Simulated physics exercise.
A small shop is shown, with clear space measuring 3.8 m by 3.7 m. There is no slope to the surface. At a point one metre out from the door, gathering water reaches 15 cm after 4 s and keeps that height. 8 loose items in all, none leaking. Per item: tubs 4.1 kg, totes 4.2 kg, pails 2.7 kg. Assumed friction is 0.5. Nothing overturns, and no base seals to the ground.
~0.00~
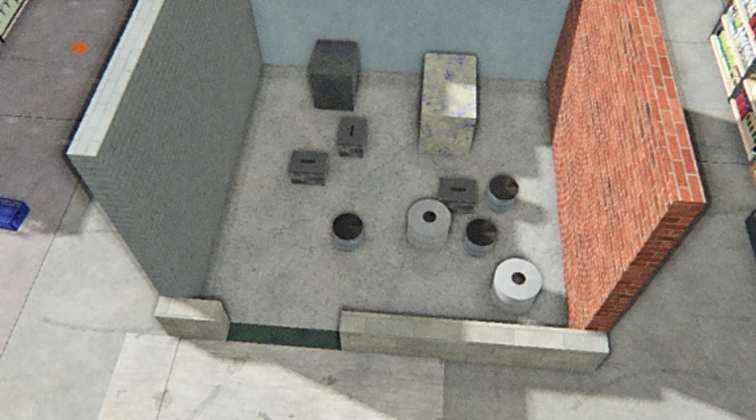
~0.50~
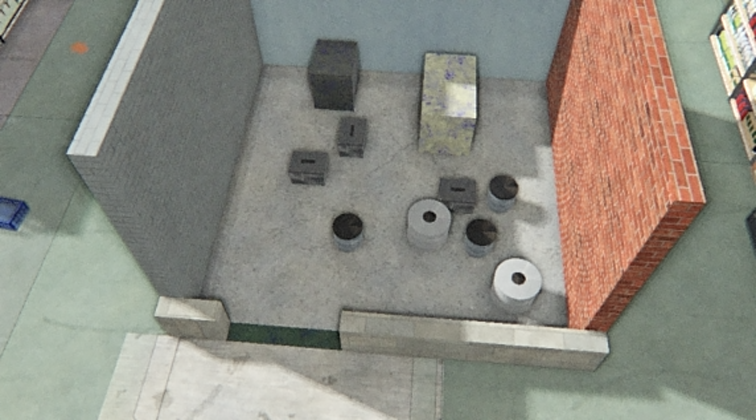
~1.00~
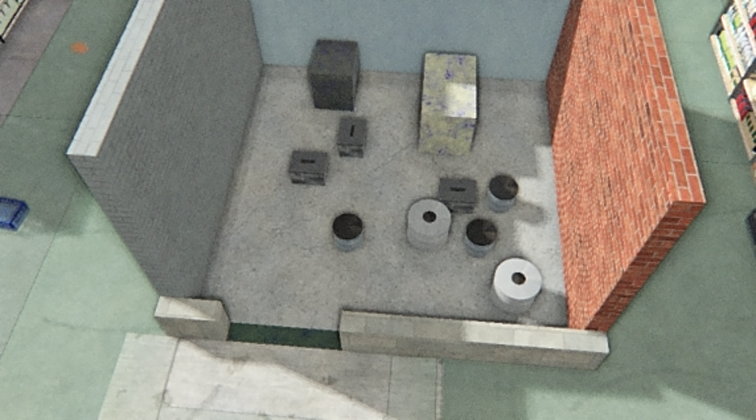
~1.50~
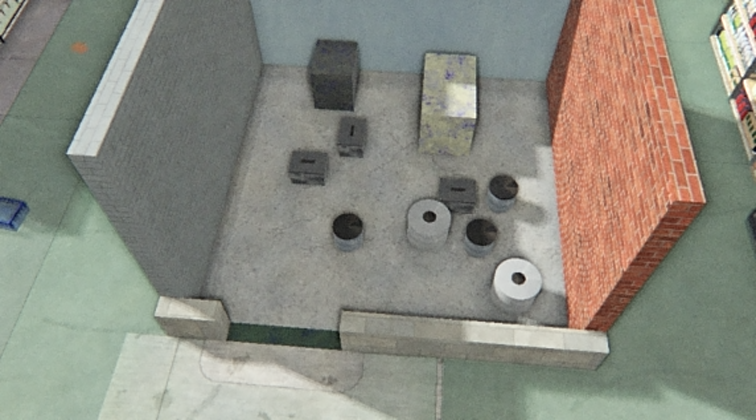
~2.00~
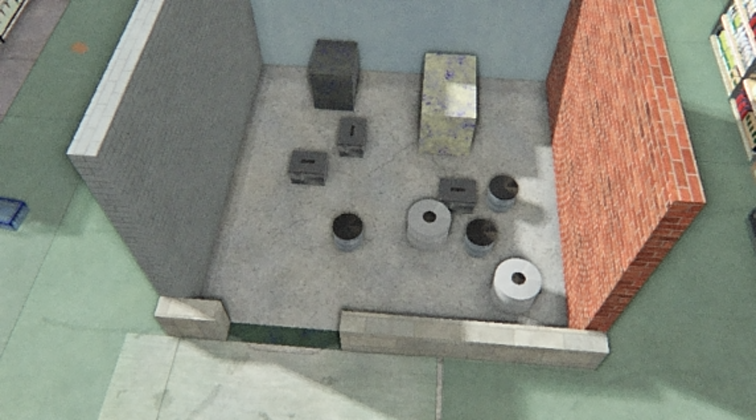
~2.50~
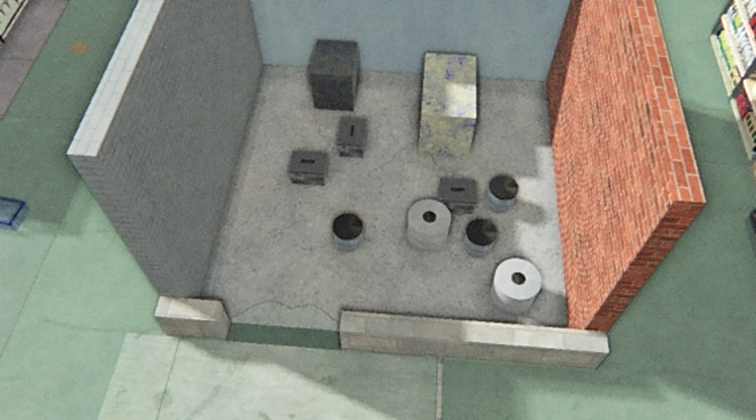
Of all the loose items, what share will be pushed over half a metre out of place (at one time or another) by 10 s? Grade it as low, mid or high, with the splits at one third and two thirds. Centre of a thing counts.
Grade: Mid, one to two thirds.
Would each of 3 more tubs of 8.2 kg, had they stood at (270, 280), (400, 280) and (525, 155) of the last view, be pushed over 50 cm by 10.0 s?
In turn: More, short of it, under.
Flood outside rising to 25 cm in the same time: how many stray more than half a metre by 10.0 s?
The answer would then be 7.
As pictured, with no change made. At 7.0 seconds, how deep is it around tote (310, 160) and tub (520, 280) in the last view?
Roughly 6 and 1 cm.
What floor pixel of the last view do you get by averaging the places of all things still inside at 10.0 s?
I'd say about (430, 173) in the last view.
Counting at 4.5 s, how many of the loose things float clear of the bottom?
Just then, the number is 0.
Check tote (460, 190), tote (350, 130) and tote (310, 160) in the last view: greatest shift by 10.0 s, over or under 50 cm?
Order as asked - a smaller shift, a bigger shift, a bigger shift.
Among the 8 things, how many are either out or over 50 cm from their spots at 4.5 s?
Answer: 0.
After 3.5 s 0 of 8 are over 50 cm from their spots; 0 afloat.
After 4.5 s 0 of 8 are over 50 cm from their spots; 0 afloat.
After 7.0 s 3 of 8 are over 50 cm from their spots; 2 afloat.
After 10.0 s 3 of 8 are over 50 cm from their spots, and 3 have been at some point; 3 afloat.
